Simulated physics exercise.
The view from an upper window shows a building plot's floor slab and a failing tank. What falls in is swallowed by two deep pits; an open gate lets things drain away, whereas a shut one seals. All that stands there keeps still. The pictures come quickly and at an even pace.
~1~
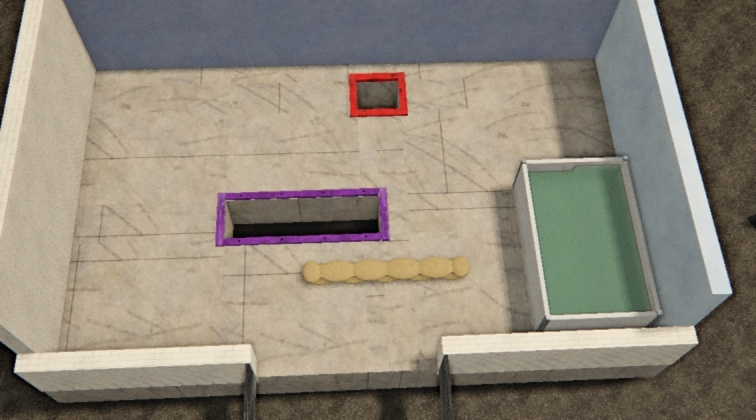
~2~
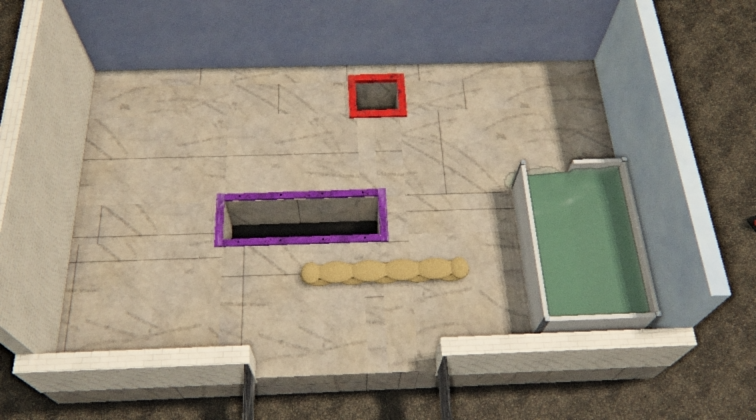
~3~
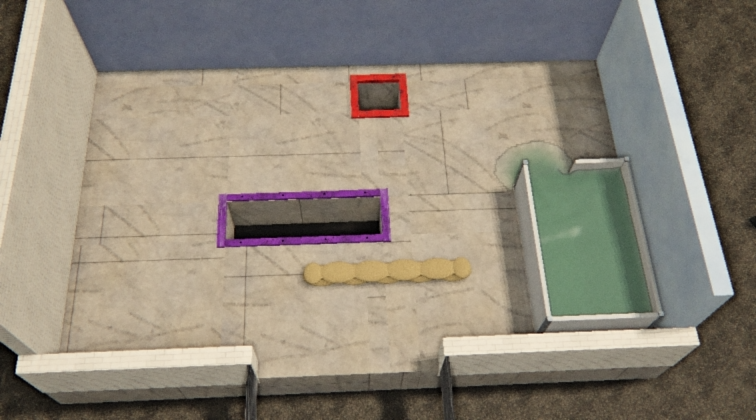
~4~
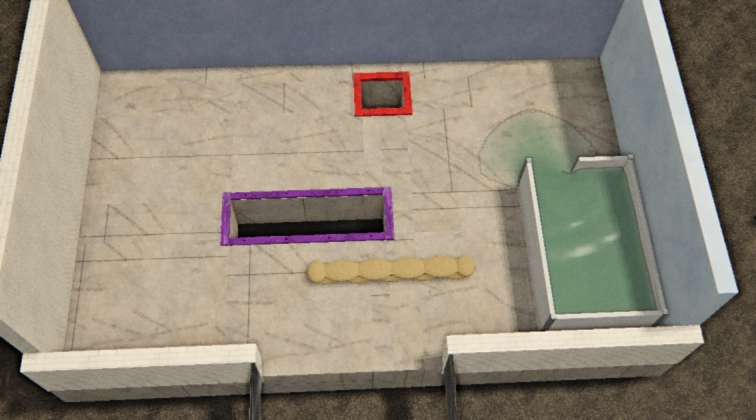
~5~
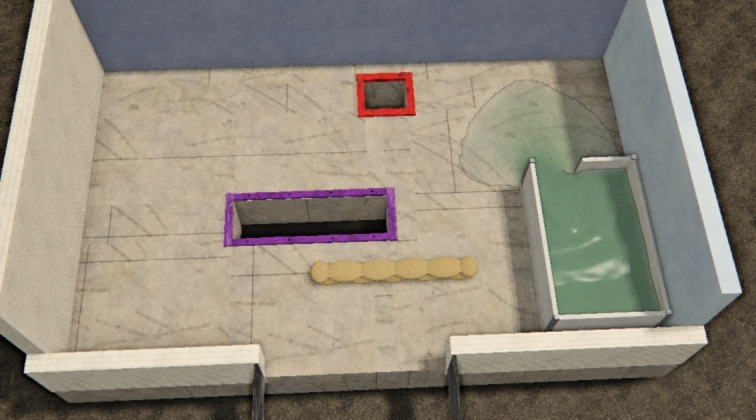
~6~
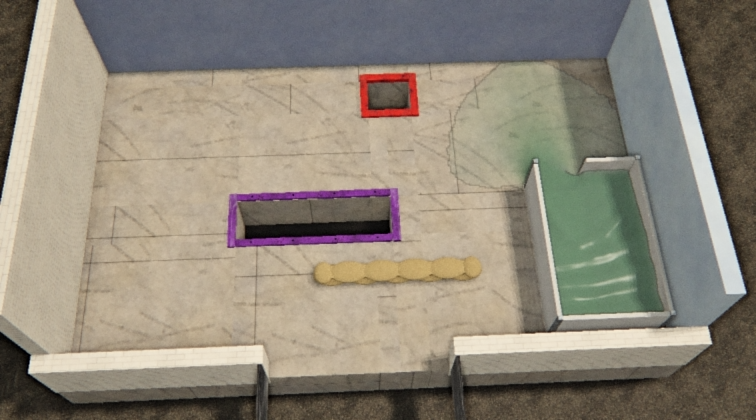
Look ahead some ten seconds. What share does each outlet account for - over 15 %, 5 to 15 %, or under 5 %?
Breakdown: The gate accounts for under 5 %; the purple pit accounts for under 5 %; the red pit accounts for over 15 %.
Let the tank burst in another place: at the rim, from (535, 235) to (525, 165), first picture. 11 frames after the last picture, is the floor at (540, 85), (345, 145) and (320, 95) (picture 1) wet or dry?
One after the other: No water, under water, covered.
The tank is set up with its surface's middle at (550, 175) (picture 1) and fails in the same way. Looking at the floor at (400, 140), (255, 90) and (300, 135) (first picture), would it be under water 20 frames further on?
As listed: Covered, covered, free of water.
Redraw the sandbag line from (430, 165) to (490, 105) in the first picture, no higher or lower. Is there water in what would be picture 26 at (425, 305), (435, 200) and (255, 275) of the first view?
In turn: Awash, wet, dry.
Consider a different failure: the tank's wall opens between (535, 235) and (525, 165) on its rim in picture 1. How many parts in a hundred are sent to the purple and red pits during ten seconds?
The purple pit takes 25 per cent and the red pit 4 per cent.
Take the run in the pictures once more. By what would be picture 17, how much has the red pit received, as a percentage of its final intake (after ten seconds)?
It works out at roughly 10 percent of the ten-second total.
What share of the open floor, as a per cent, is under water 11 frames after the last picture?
Close to 20 in a hundred, I think.
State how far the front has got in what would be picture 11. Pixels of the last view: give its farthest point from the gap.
My guess is roughly (411, 72).
A moment on, water covers 20 % of the floor; the gate 0 %, the purple pit 0 %, the red pit 0 %.
Next, water covers 20 % of the floor; the gate 0 %, the purple pit 0 %, the red pit 2 %.
Then, water covers 35 % of the floor; the gate 0 %, the purple pit 0 %, the red pit 8 %.
Later, water covers 55 % of the floor; the gate 0 %, the purple pit 1 %, the red pit 15 %.
In the end, water covers 80 % of the floor; the gate 0 %, the purple pit 1 %, the red pit 21 %.
